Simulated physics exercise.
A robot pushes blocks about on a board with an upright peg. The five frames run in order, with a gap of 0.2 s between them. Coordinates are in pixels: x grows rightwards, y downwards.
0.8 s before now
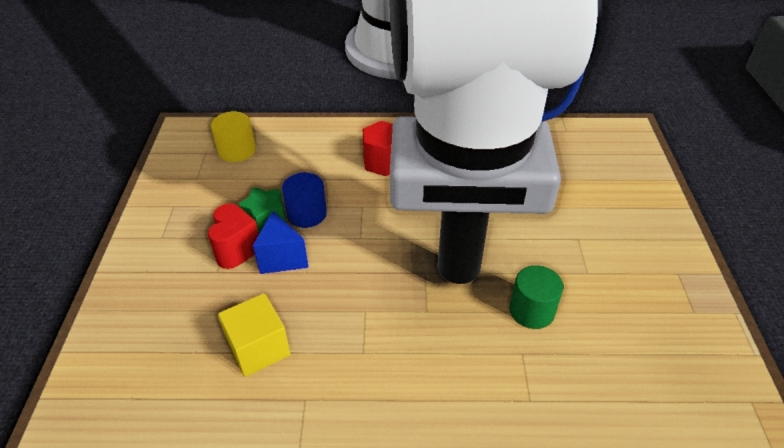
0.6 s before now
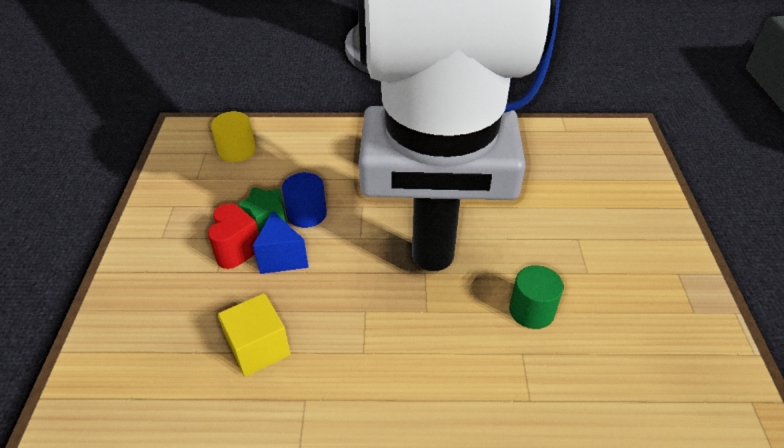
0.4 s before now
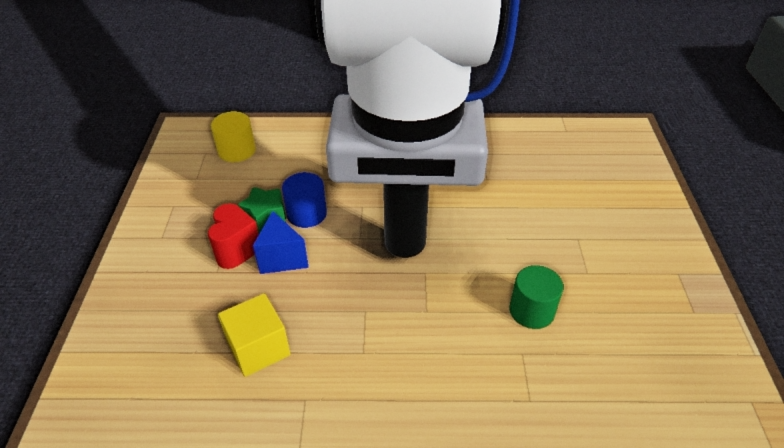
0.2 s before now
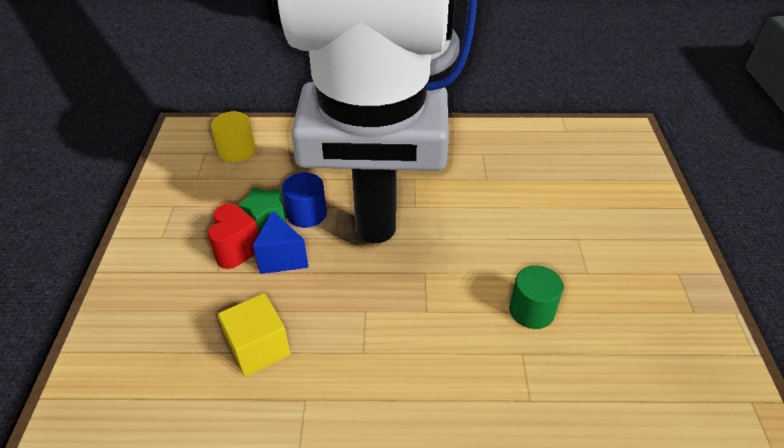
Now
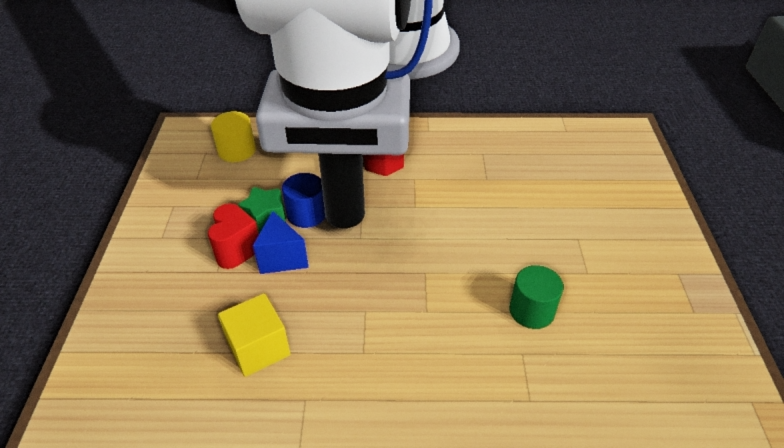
The clip opens with a robot arm holding a black upright peg near the middle of a wooden board scattered with red, blue, green and yellow blocks. The peg slides steadily left and slightly away from the viewer, drawing close beside the blue cylinder, while the blocks stay still.
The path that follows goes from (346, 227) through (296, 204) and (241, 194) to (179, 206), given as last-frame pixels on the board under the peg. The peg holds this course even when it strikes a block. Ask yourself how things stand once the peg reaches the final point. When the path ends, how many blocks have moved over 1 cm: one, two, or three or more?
My count: 2.
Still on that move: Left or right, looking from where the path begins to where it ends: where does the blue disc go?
Out to the right.
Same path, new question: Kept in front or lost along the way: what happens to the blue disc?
Final position: To the side or behind.
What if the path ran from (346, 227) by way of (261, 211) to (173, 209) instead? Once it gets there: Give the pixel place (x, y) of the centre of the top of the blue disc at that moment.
If I read the scene right, the answer is (244, 155).
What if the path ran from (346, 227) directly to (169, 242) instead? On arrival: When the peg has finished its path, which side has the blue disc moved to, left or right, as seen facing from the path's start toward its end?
Its shift is rightward.
What follows on the original path. One third of the way, peg (294, 193); green star (248, 192), turned 55° anticlockwise; blue disc (258, 164).
Two thirds of the way, peg (238, 183); green star (246, 192), turned 65° anticlockwise; blue disc (209, 149).
At the end, peg (175, 194); green star (246, 192), turned 65° anticlockwise; blue triangle in place; blue disc (193, 148).
